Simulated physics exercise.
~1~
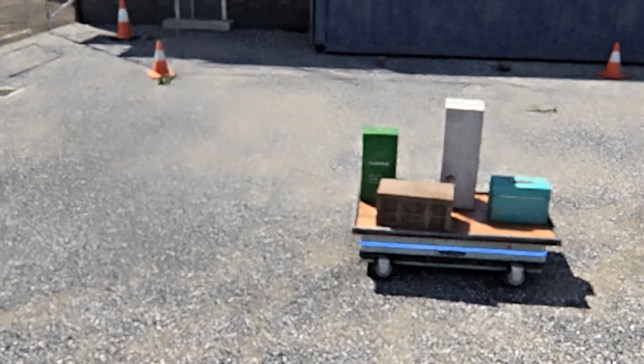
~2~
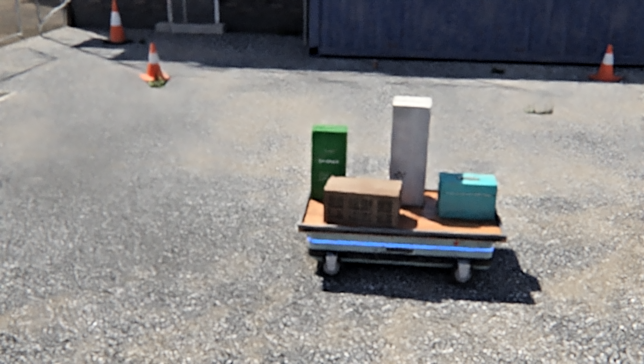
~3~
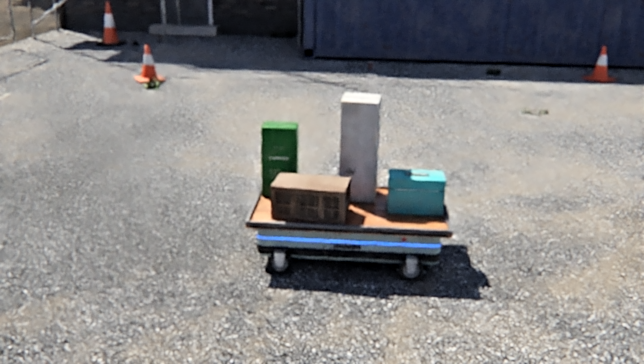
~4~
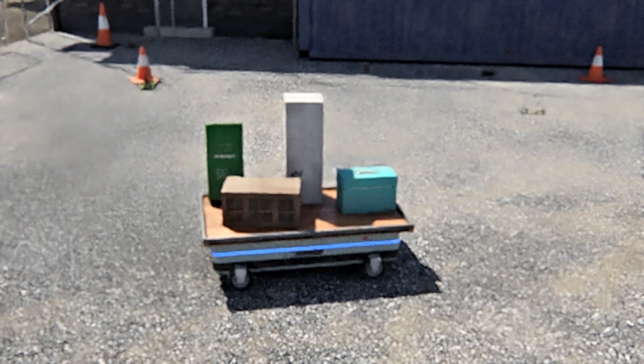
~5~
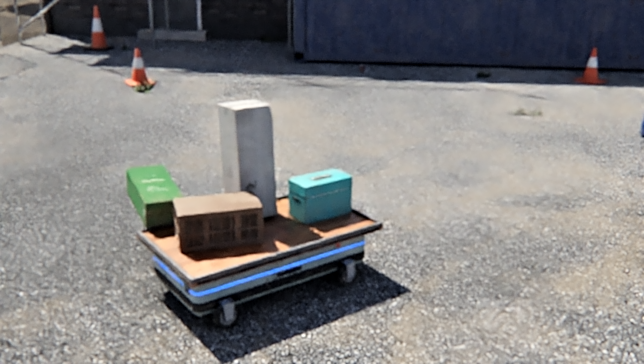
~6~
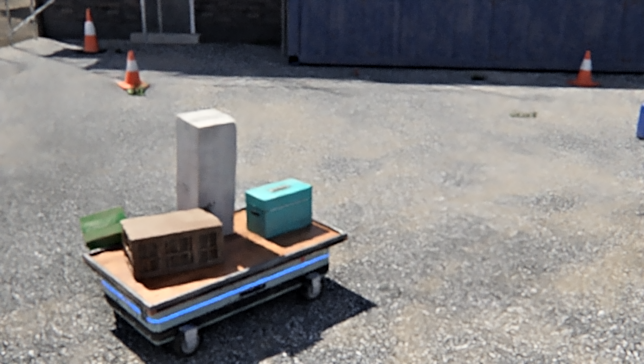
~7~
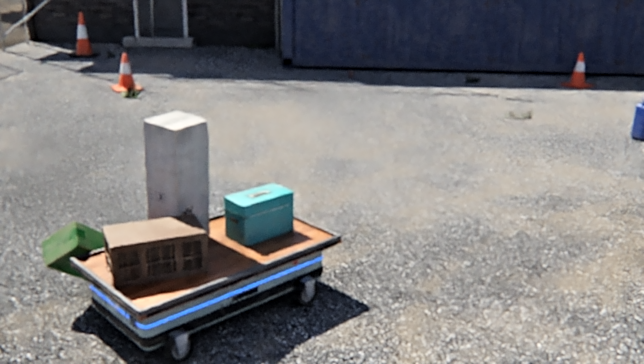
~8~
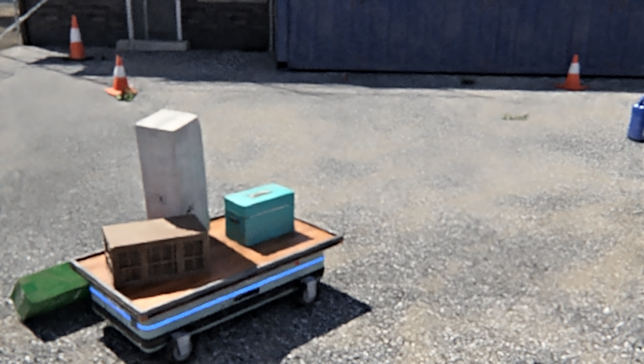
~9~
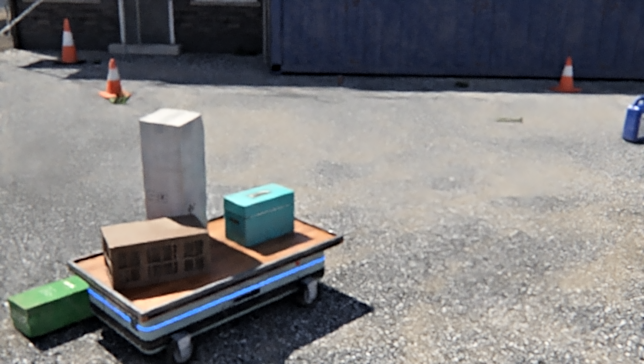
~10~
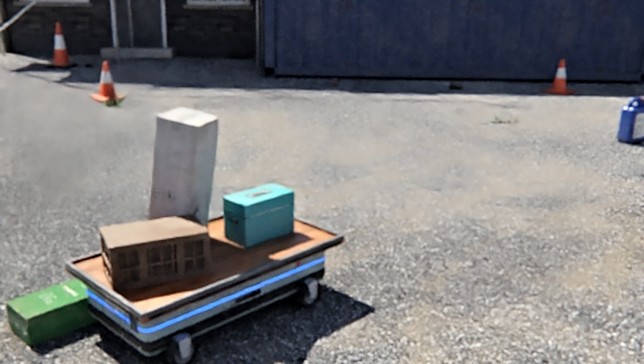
A low wheeled cart with a blue stripe rolls leftward across a sunlit gravelly lot, seen from slightly above, with orange cones and a dark blue container behind. On its brown deck stand a green box at left, a tall white box, a brown crate in front and a turquoise toolbox at right. As the cart swings round toward the viewer, the green box tips over the left edge and tumbles to the ground. The cart stops at lower left, the green box lying beside it, while the white box rocks and ends leaning slightly, and the crate and toolbox remain aboard.
